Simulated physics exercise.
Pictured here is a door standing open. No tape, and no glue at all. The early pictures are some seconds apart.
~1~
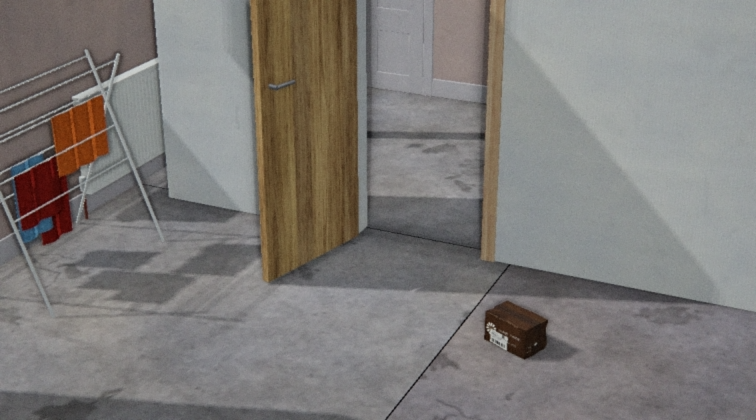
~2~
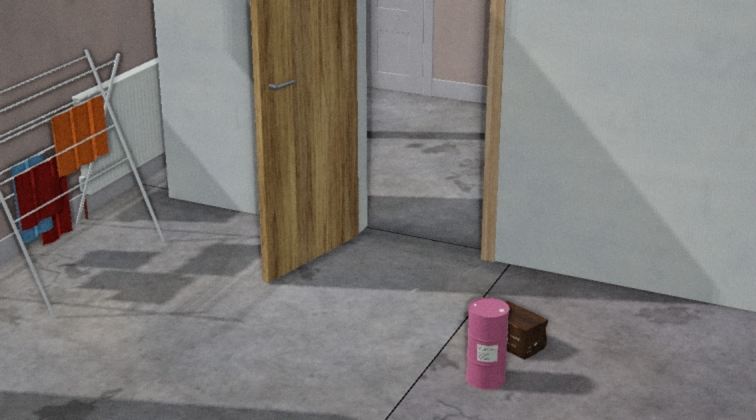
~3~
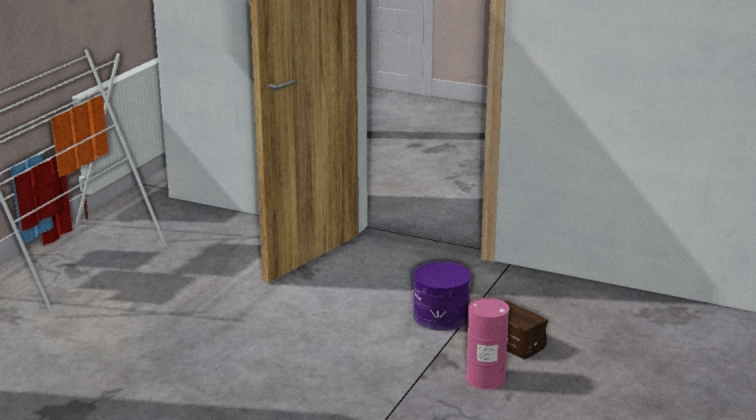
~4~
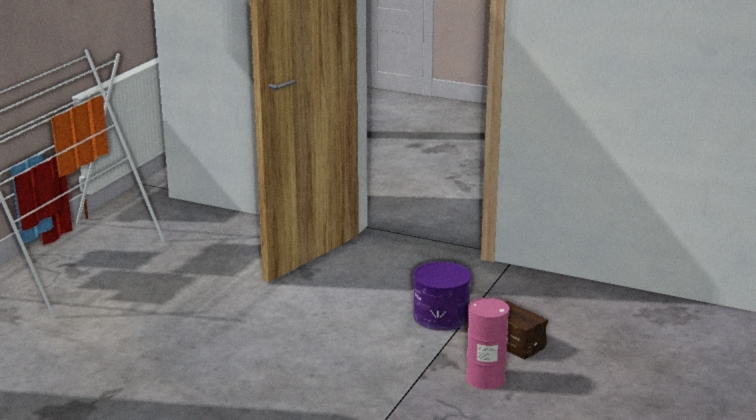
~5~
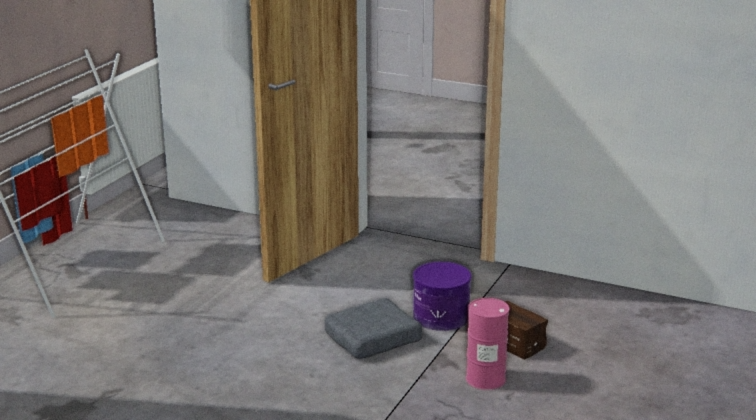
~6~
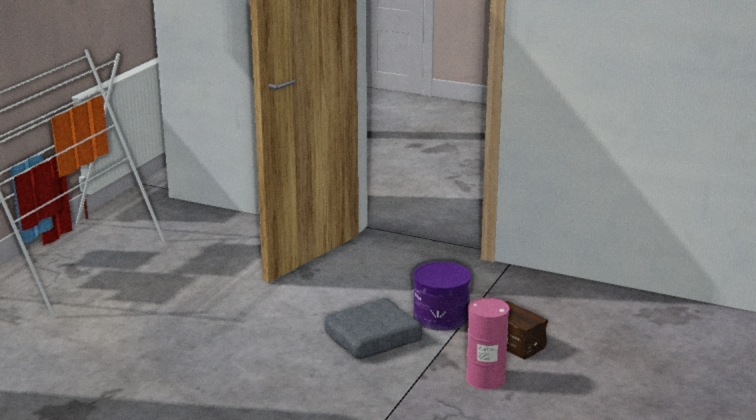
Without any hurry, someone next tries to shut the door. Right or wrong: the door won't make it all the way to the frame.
Wrong.
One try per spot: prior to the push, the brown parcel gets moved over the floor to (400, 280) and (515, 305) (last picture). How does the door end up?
First it cannot finish its swing, then it finishes its swing.
Then, 0.80 s on from there, door 84° open.
Then, 1.50 s on from there, door 51° open.
Then, 2.10 s on from there, door 20° open.
In the end, door 0° open; all 4 unmoved. At the end, from the last picture's camera, grey cushion near (373, 328).
